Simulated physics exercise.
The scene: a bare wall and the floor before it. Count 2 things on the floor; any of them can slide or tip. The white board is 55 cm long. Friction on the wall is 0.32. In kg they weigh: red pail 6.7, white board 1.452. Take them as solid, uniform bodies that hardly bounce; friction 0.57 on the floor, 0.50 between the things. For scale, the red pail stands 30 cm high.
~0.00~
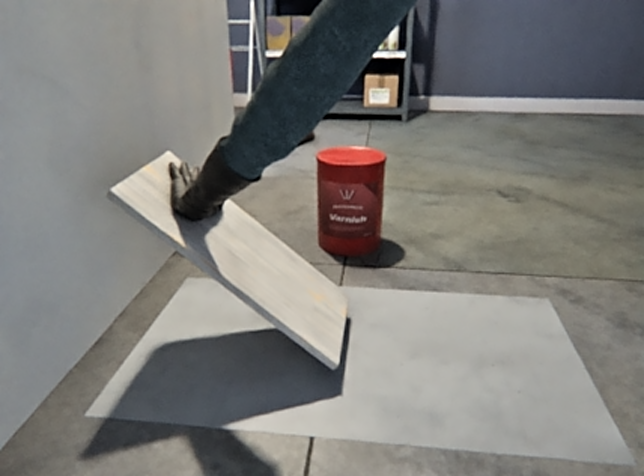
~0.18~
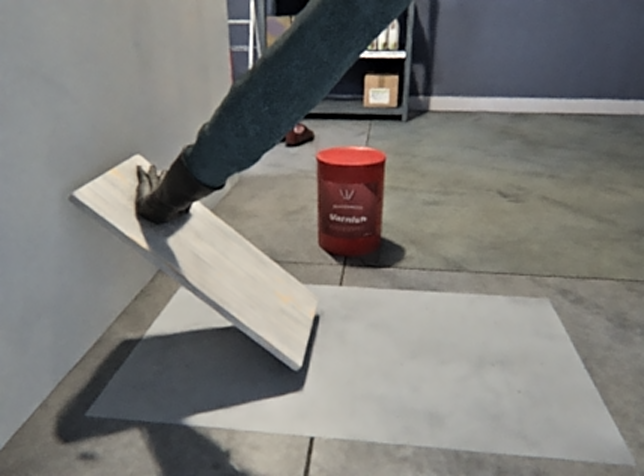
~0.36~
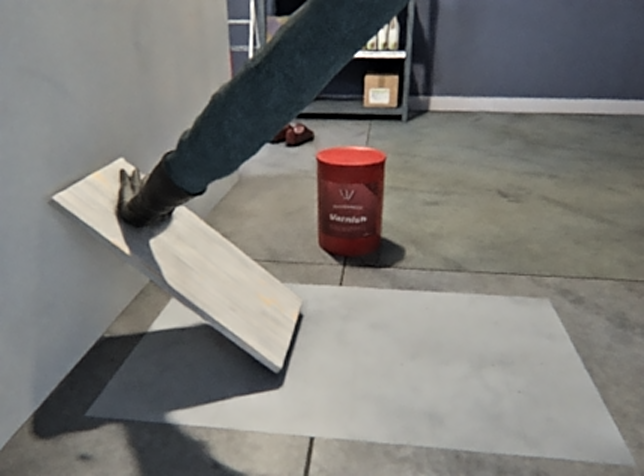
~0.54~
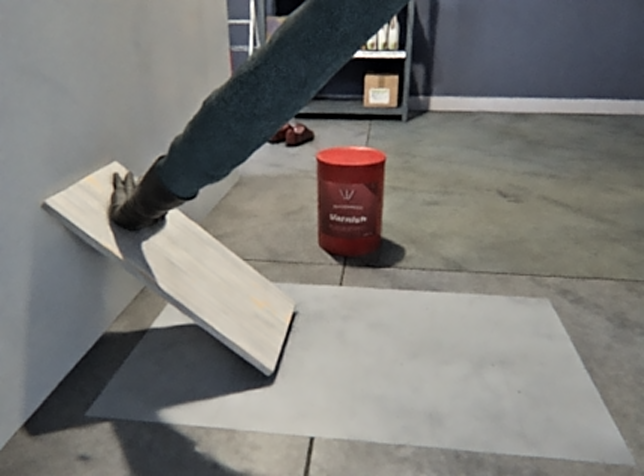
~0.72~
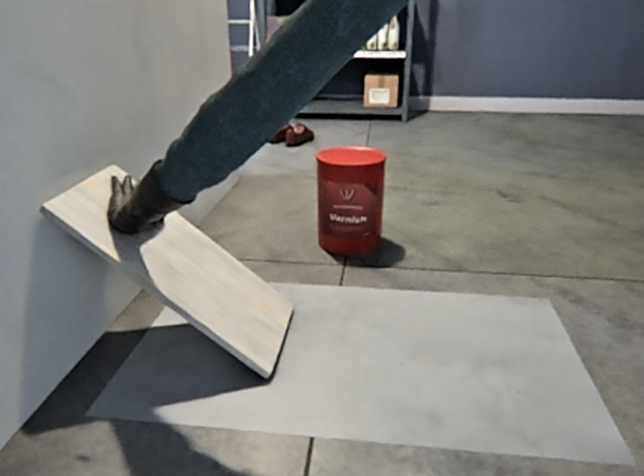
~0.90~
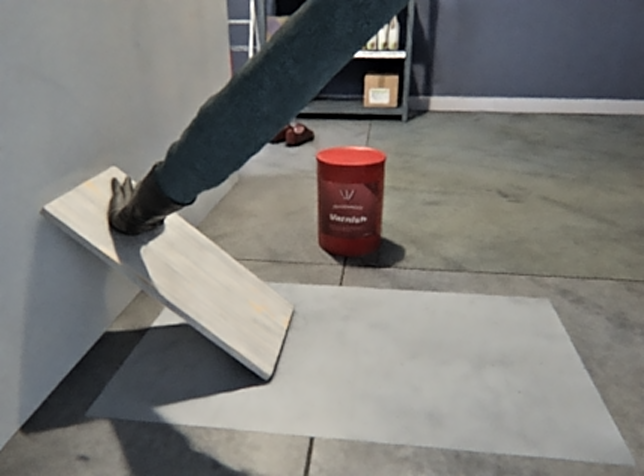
A gloved hand moved a tilted white board to the left until its upper end leaned against the bare wall, then stayed pressed on it, while a red pail stood still on the floor nearby.
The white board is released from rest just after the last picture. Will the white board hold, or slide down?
The board holds.
After 1.10 s, no change.
After 1.40 s, white board resting near (186, 267).
In the end (2.2 s), both under 10 cm from the start. At the end, from the last picture's camera, white board near (186, 267). The board remains leaning.
